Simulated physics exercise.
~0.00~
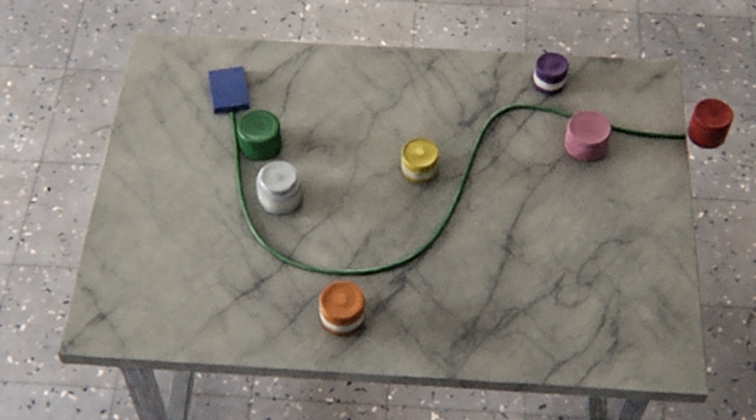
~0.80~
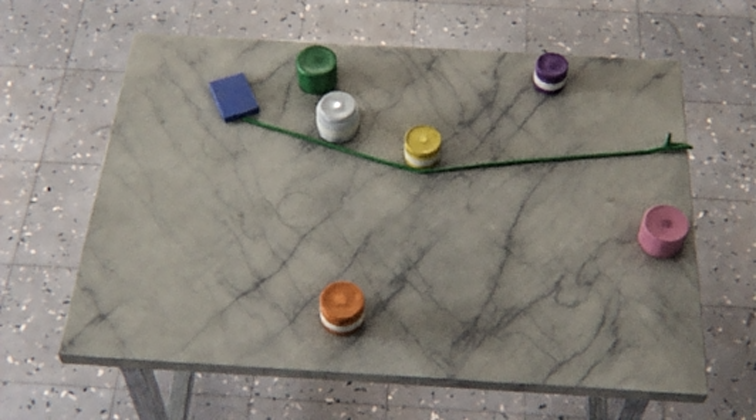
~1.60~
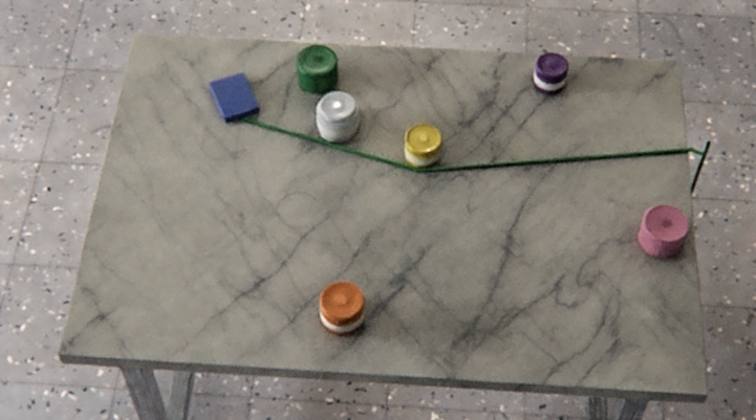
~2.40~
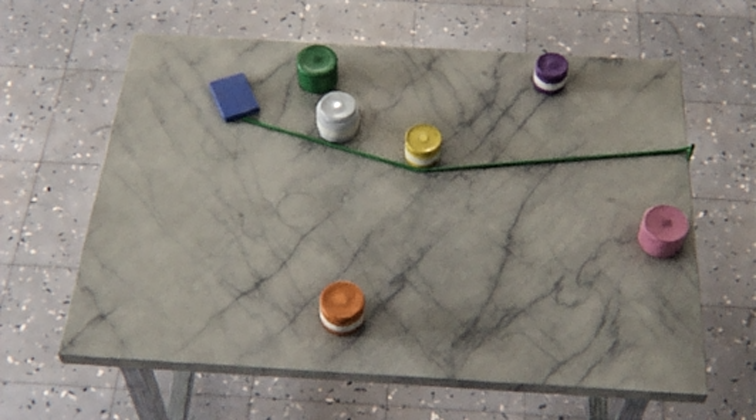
Marble-topped table with a red speaker dropping off the right edge, its green cable pulling taut and shifting several small containers.
